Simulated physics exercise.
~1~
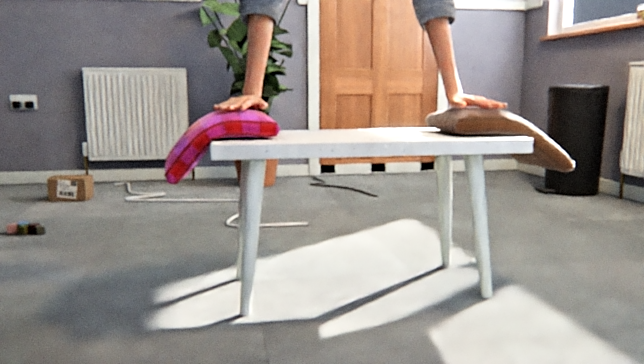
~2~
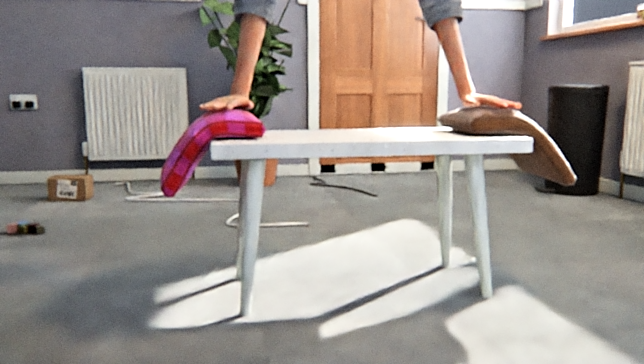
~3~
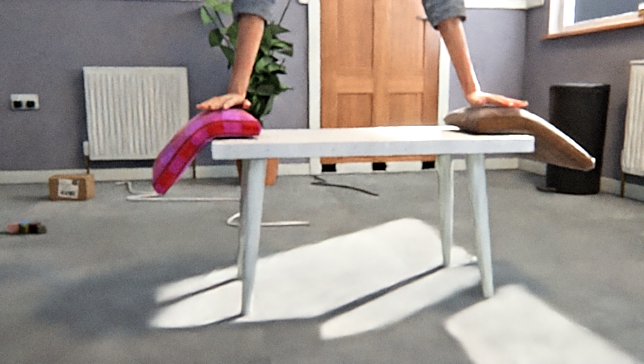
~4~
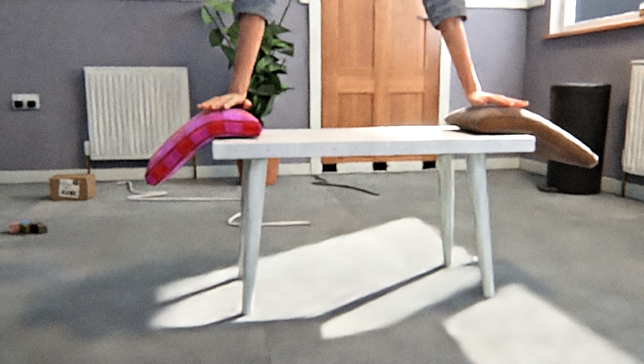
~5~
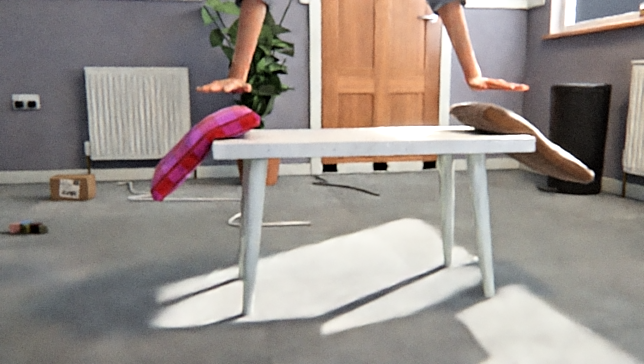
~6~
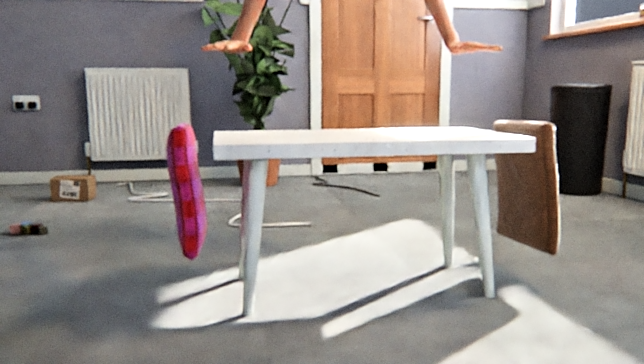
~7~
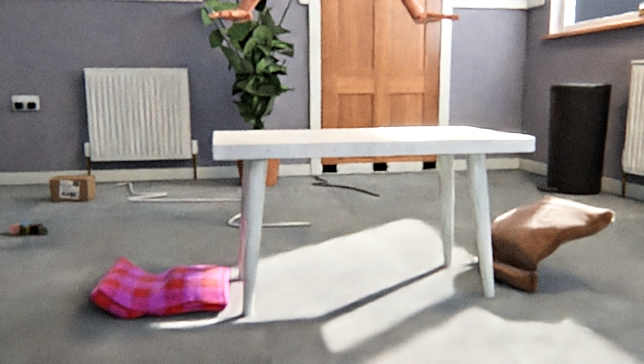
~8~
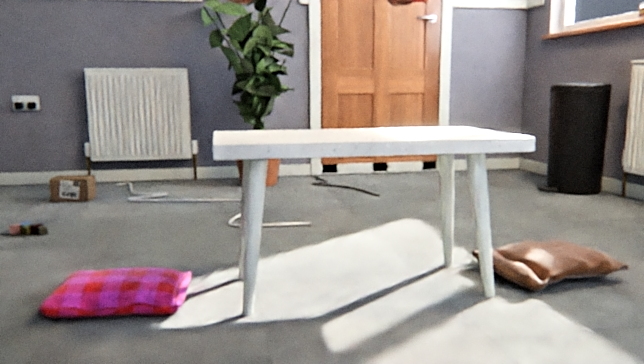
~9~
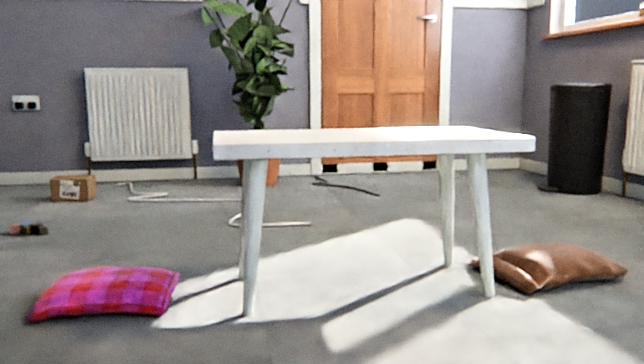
The clip shows two hands pressing a red checked cushion-like item and a brown pillow over opposite ends of a low white table, easing them outward, then lifting away as both drop off and come to rest on the grey floor at either side.
